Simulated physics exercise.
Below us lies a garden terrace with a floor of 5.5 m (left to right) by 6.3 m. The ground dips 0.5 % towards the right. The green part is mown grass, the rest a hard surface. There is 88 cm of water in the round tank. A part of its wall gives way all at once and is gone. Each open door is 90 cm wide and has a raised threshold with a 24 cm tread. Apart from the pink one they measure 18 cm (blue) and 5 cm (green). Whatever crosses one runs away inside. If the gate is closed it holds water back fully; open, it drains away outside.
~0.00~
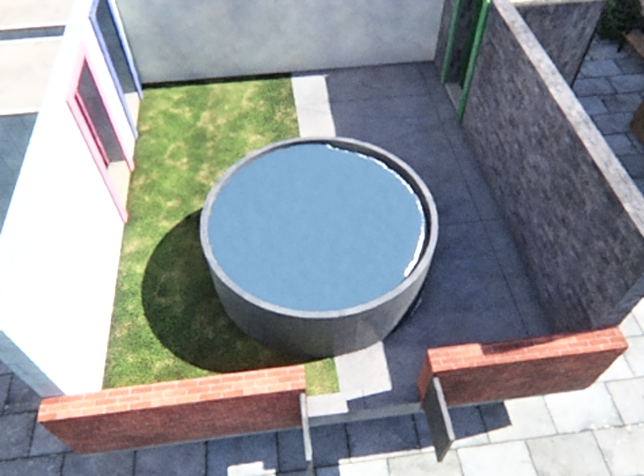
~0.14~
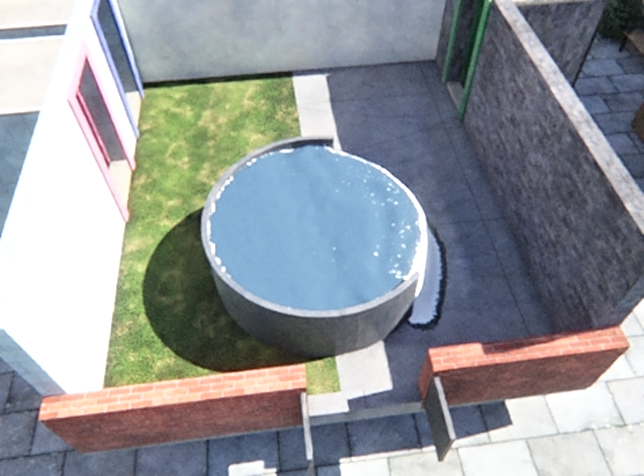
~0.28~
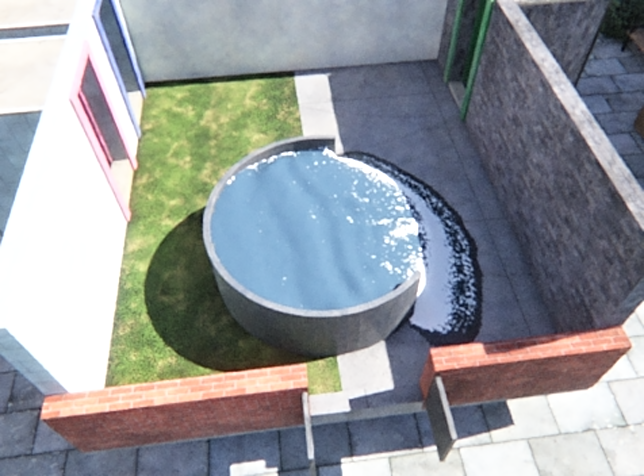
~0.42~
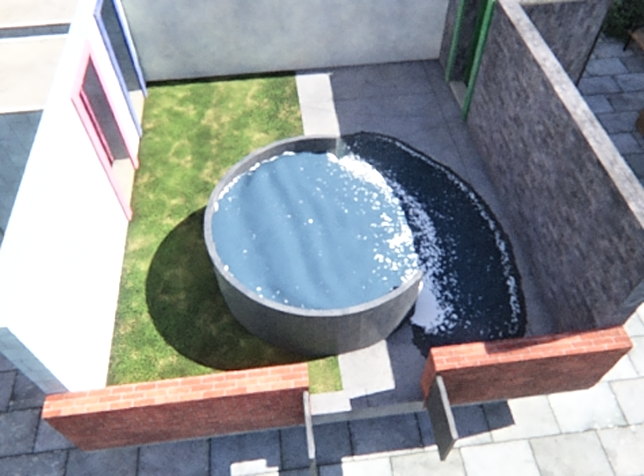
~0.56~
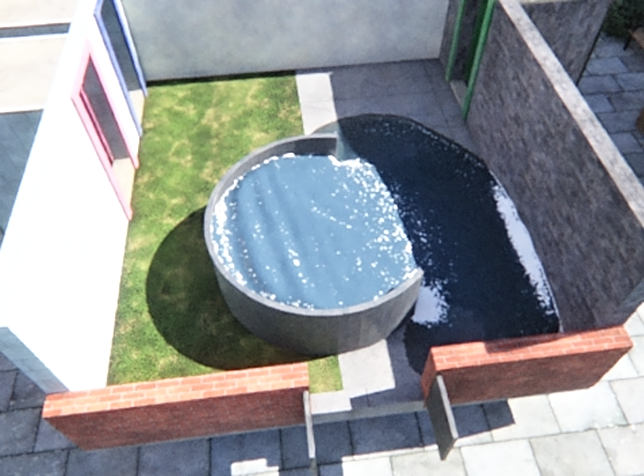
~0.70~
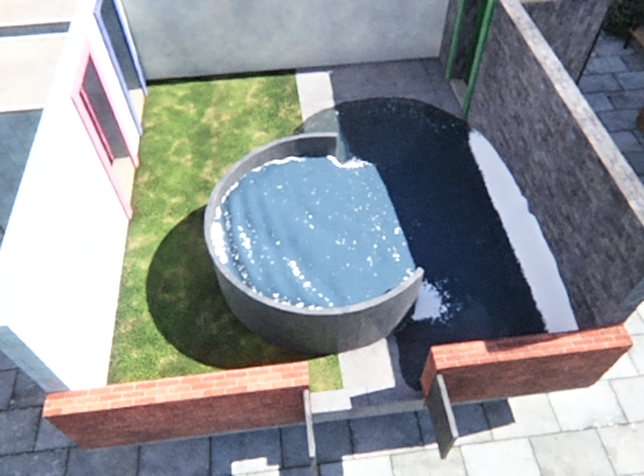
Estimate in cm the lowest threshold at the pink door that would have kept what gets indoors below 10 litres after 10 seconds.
Close to 12 cm is just enough.
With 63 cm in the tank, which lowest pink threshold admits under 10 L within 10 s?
Then roughly 7.0 cm.
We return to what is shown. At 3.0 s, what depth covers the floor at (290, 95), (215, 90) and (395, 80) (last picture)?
Roughly 10, 0 and 40 cm, in turn.
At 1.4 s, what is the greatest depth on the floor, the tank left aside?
Roughly 62 cm.
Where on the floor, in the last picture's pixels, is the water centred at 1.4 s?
Near (392, 231).
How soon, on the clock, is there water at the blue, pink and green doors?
Blue 3.6 s, pink 4.5 s, green 0.8 s.
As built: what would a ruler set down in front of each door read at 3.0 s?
Depths in cm: Blue 0, pink 0, green 24.
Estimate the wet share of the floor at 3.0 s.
Near 60 per cent is wet.
After 1.4 s water covers 45 % of the floor, deepest (62 cm) near (498, 204); it has not reached the pink door.
After 3.0 s water covers 60 % of the floor, deepest (42 cm) near (425, 81); it has not reached the pink door.
After 10.0 s water covers 100 % of the floor, deepest (20 cm) near (151, 411); 12 cm at the pink door, 0 litres in over its 25 cm threshold.
At the pink door as built, the water arrived by 4.5 s and peaked near 17 cm at 8.8 s.
With a threshold of 11 cm, 18 litres would have come in within the 10 s; with 15 cm, 2 litres. So under 10 litres takes about 12 cm.
